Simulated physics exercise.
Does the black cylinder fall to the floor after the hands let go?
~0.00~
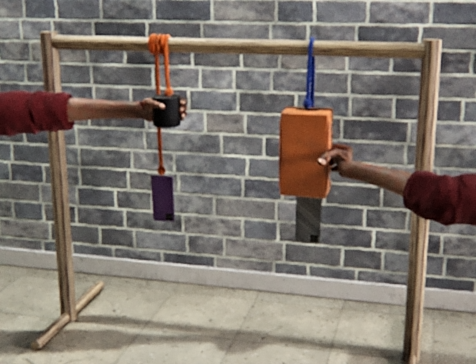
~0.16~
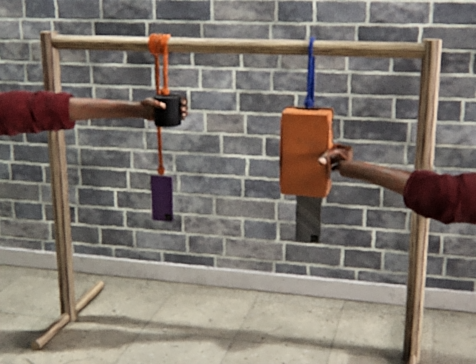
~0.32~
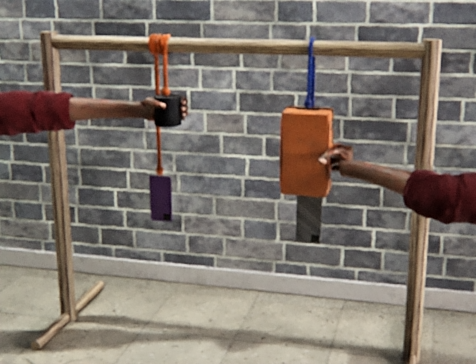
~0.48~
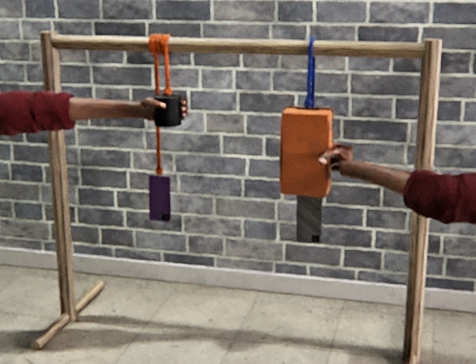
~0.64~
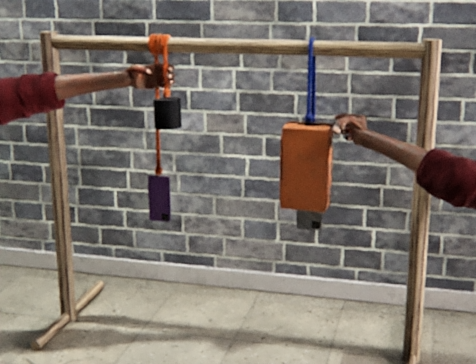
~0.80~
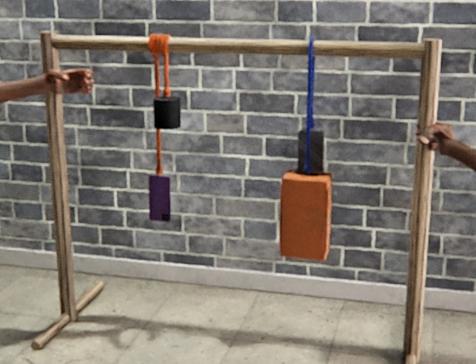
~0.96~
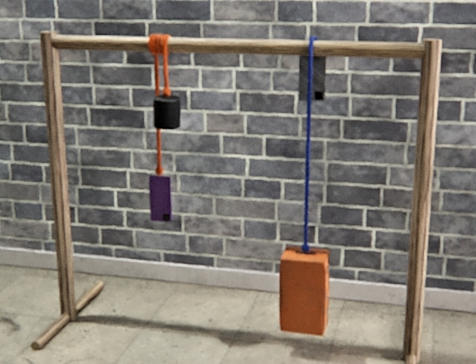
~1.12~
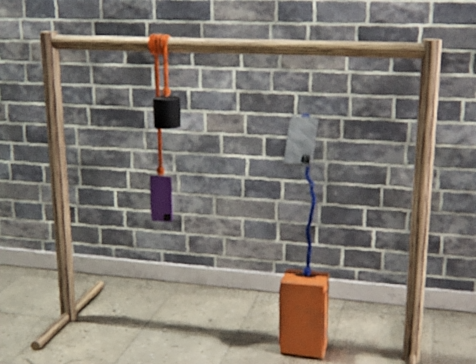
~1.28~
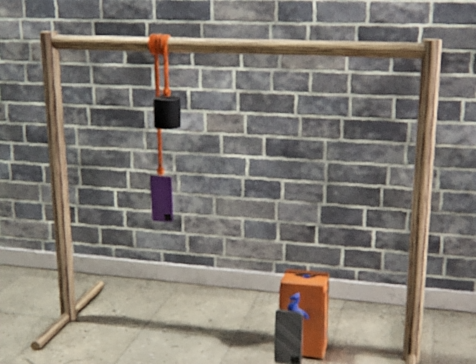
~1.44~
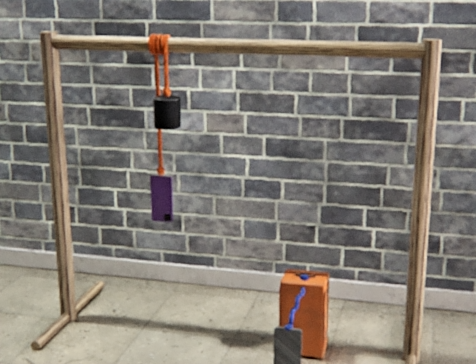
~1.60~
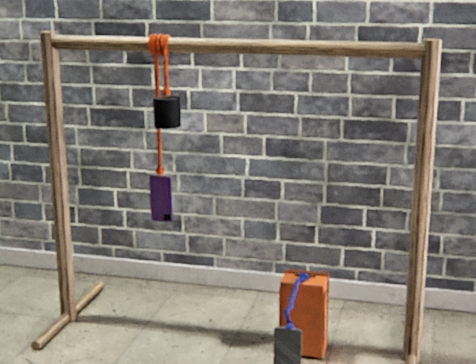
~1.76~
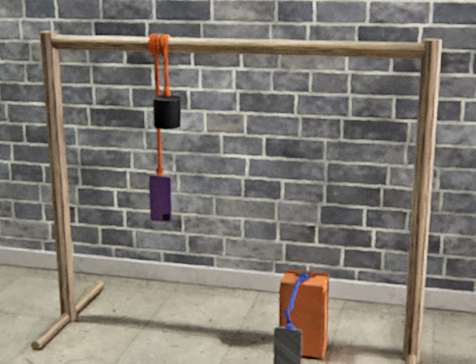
No, the black cylinder stays hanging from the bar on its orange rope. Only the orange case drops to the floor, pulling its blue rope and the grey slab over the bar.
